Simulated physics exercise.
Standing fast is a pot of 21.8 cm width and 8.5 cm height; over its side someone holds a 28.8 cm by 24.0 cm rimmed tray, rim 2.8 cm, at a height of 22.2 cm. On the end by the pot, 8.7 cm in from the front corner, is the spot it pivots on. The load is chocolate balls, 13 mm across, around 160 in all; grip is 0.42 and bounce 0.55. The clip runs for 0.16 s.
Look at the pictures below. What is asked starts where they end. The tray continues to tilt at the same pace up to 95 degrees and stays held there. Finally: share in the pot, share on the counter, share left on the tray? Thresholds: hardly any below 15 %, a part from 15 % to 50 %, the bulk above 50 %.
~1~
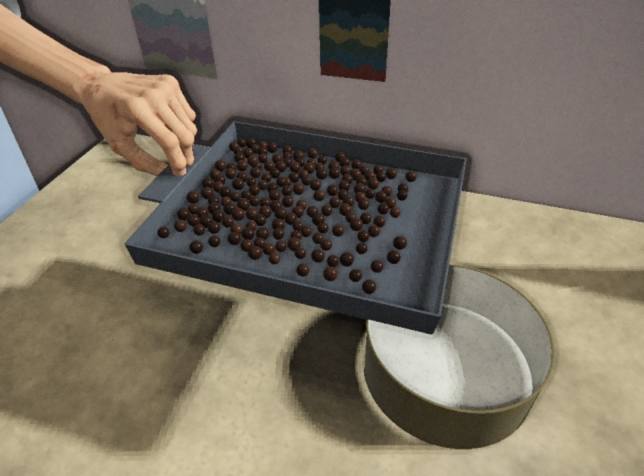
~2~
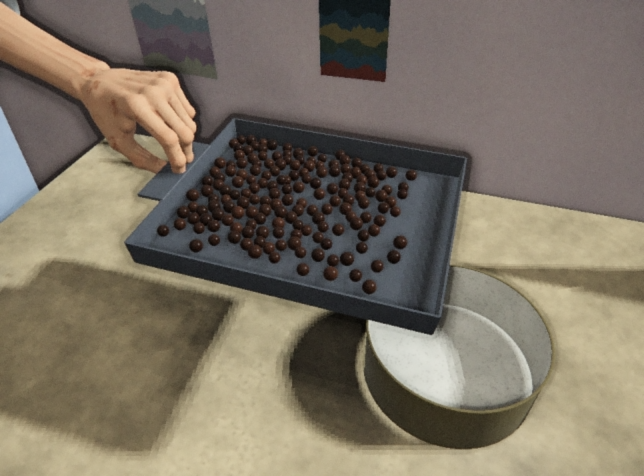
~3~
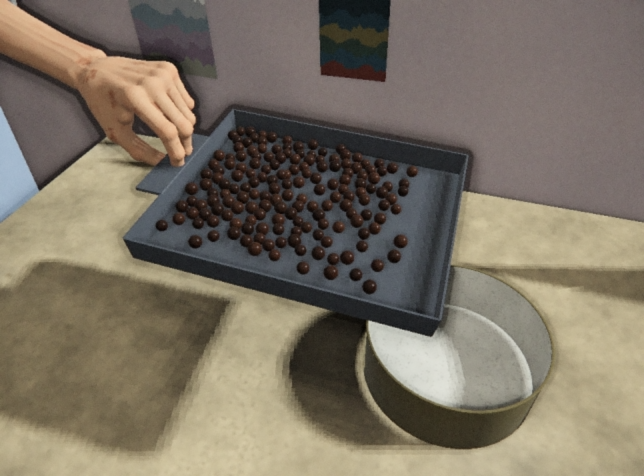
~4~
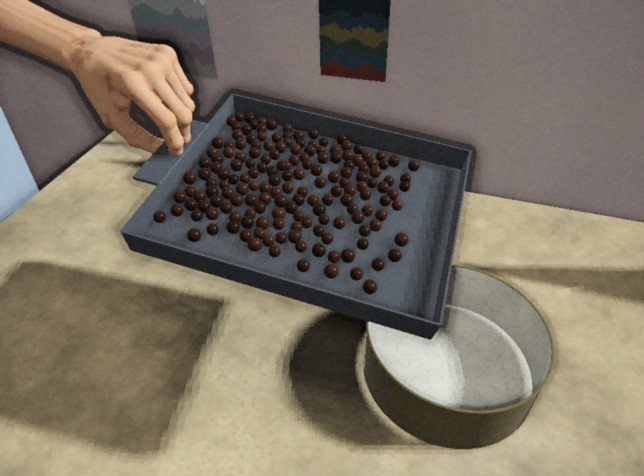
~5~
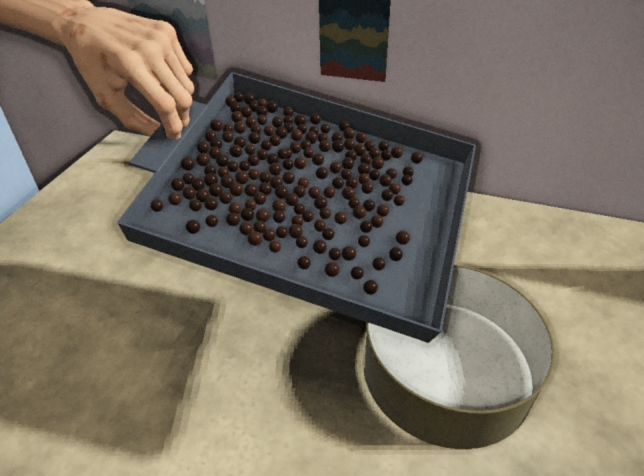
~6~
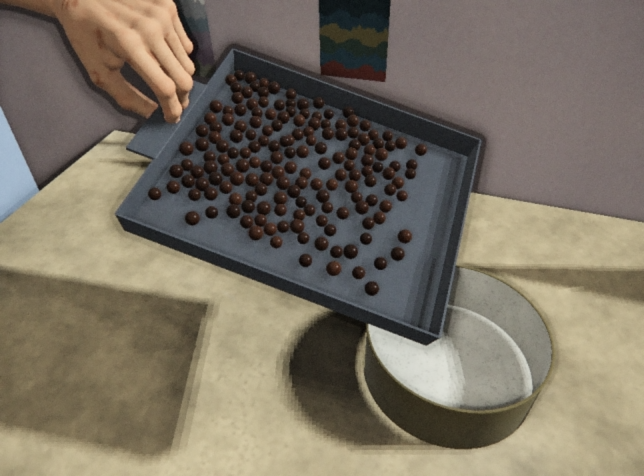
Prediction - pot: Hardly any; counter: The bulk; left on the tray: Hardly any.
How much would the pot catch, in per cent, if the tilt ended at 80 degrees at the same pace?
Around 0 in a hundred.
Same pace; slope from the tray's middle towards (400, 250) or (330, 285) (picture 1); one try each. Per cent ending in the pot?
Roughly 35 per cent on the first try and 5 per cent on the second.
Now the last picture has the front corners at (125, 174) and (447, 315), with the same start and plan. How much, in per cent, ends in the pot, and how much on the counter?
Pot 60; counter 40.
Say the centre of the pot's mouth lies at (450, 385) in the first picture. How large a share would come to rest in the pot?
About 75 per cent.
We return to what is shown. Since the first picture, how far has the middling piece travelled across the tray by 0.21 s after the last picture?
By then it sits near 4 cm from where it began.
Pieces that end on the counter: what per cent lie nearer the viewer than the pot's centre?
About 100 per cent.
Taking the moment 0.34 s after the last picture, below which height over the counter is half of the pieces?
The halfway mark sits at about 24 cm.
Then, 0.21 s after the last picture, tilt 59 degrees; the tray holds 100 %, the pot 0 %.
Then, 0.34 s after the last picture, tilt 84 degrees; the tray holds 100 %, the pot 0 %.
Then, 0.61 s after the last picture, tilt 95 degrees; the tray holds 10 %, the pot 0 %.
In the end, pot 0 %, counter 100 %, tray 0 %.
